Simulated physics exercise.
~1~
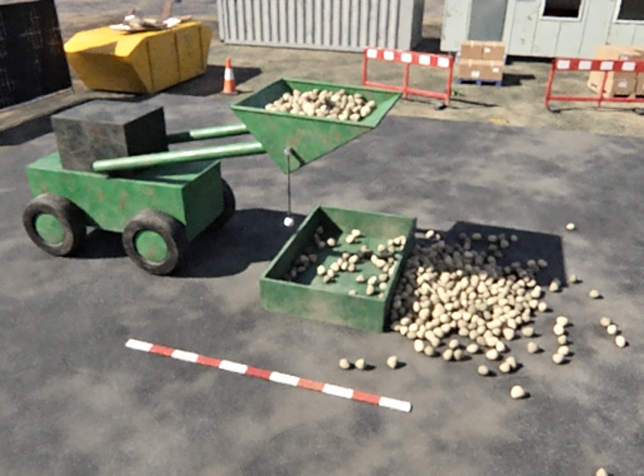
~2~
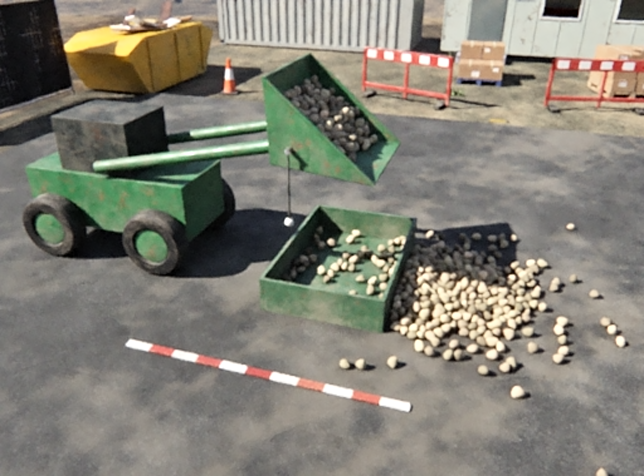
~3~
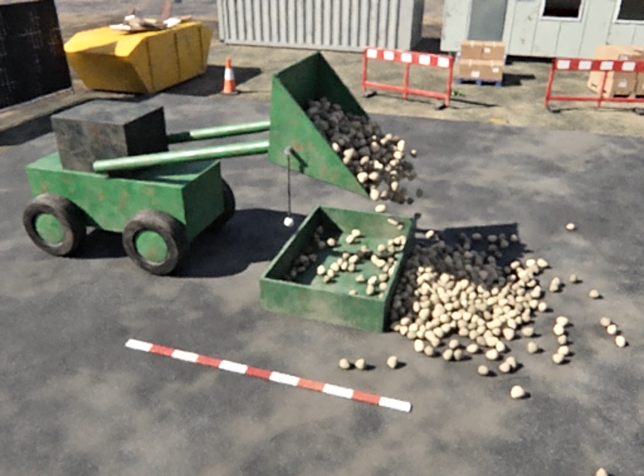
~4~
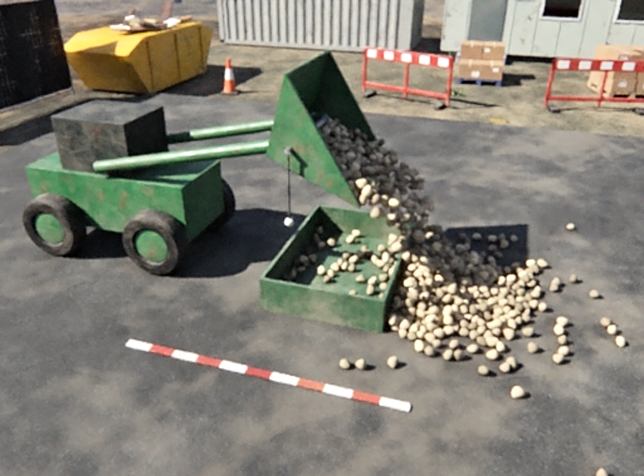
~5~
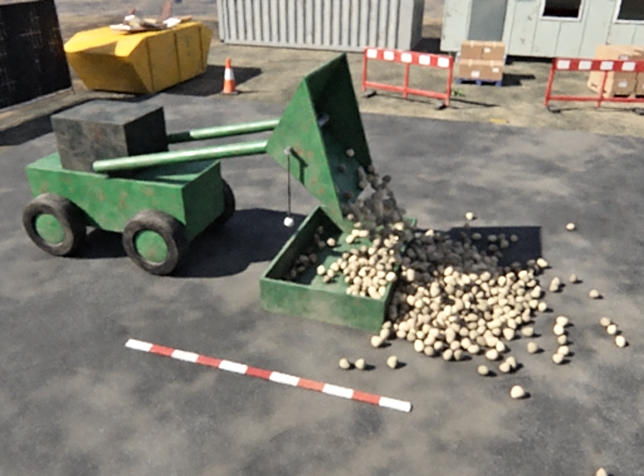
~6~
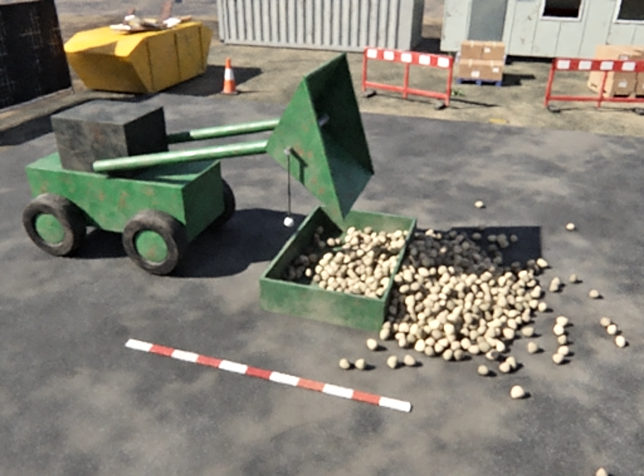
A paved yard in sunlight is seen from above at an angle, with a yellow skip, an orange cone, pale cabins and red and white barriers along the back. On the left stands a green loader with a dark block on top, its raised bucket full of pale stones above a green bin. Similar stones lie partly in the bin and mostly heaped to its right, behind a striped staff. The bucket tips rightward, and its stones slide to the lip and pour down. It tips steeply and empties, leaving the bin fuller and the heap beside it larger.
